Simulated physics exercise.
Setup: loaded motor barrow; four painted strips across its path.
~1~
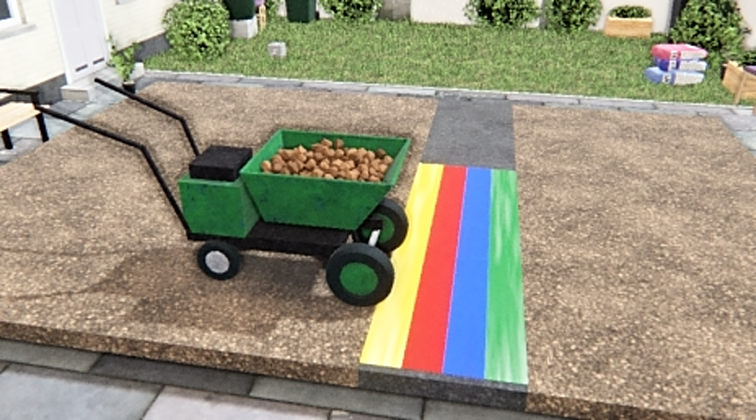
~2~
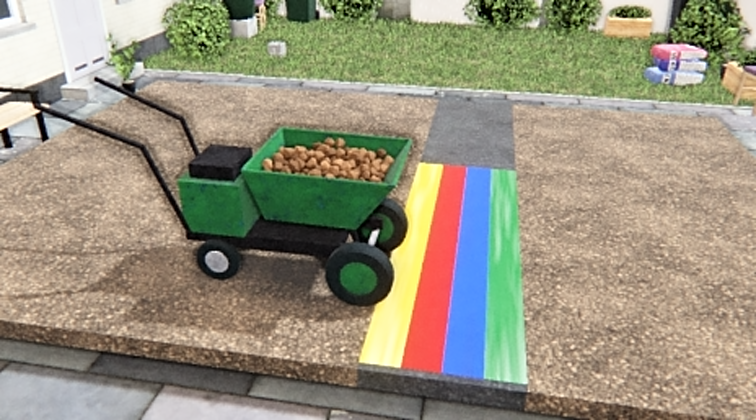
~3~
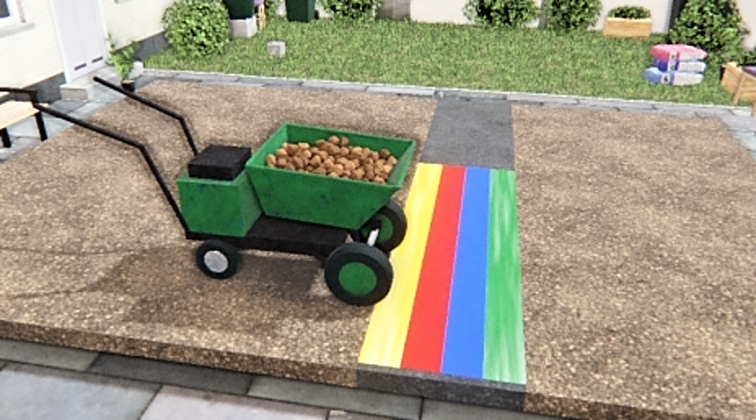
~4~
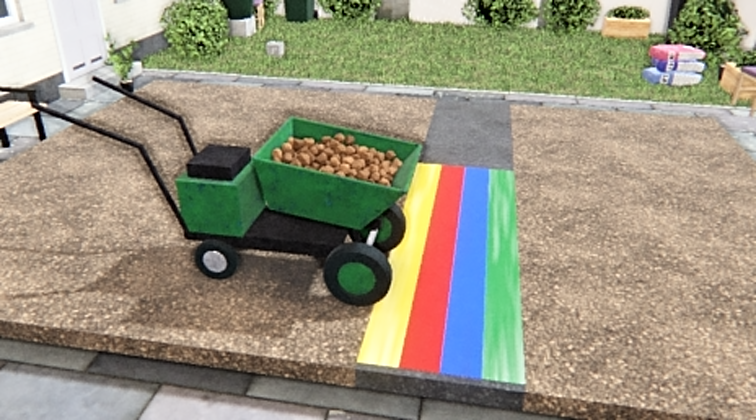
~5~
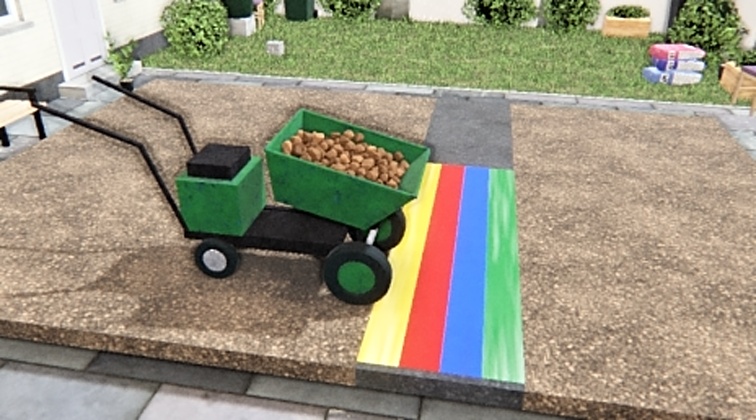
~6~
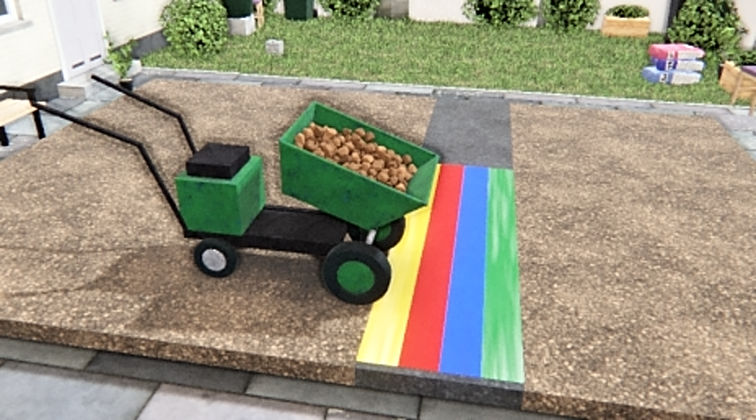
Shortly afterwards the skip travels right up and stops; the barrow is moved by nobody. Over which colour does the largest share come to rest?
The largest share rests over green.
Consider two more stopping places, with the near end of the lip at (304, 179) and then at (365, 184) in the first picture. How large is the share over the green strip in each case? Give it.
First spot: About 10 percent; second spot: About 30 percent.
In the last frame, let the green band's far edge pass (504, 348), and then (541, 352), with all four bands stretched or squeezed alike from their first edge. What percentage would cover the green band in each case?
The first gives around 30 per cent, the second around 40 per cent.
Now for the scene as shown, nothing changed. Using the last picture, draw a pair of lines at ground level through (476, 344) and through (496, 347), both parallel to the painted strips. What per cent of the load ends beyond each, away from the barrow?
Close to 80 per cent, then close to 60 per cent.
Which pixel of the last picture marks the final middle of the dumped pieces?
Last view, centre at rest - approx. (511, 288).
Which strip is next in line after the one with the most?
The answer is the strip in blue.
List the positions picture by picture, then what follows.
In the first frame, lip of the skip (392, 186), level; top of the load (325, 165), clay clods; yellow strip (389, 330); red strip (427, 335); blue strip (466, 340); green strip (506, 345).
In the second frame, lip of the skip (393, 187), level; top of the load (325, 166).
In the third frame, lip of the skip (398, 189), tipped barely; top of the load (322, 155).
In the fourth frame, lip of the skip (405, 193), tipped a little; top of the load (310, 156).
In the fifth frame, lip of the skip (415, 198), tipped a little; top of the load (319, 150).
In the sixth frame, lip of the skip (426, 205), tipped clearly; top of the load (330, 146); yellow strip (386, 329); red strip (424, 334); blue strip (463, 339); green strip (502, 344).
Just after the last frame, skip tipped steeply; every one in the skip.
A moment on, skip tipped right over; the larger part in the skip; about a tenth over the blue strip; roughly a quarter over the green strip; just a few falling; just a few off the paint.
Further on, skip tipped right over; roughly a quarter in the skip; about a tenth over the blue strip; roughly a third over the green strip; roughly a third off the paint.
When it is over, skip tipped right over; about a tenth in the skip; not one over the yellow strip; not one over the red strip; roughly a quarter over the blue strip; roughly a third over the green strip; roughly a third off the paint.
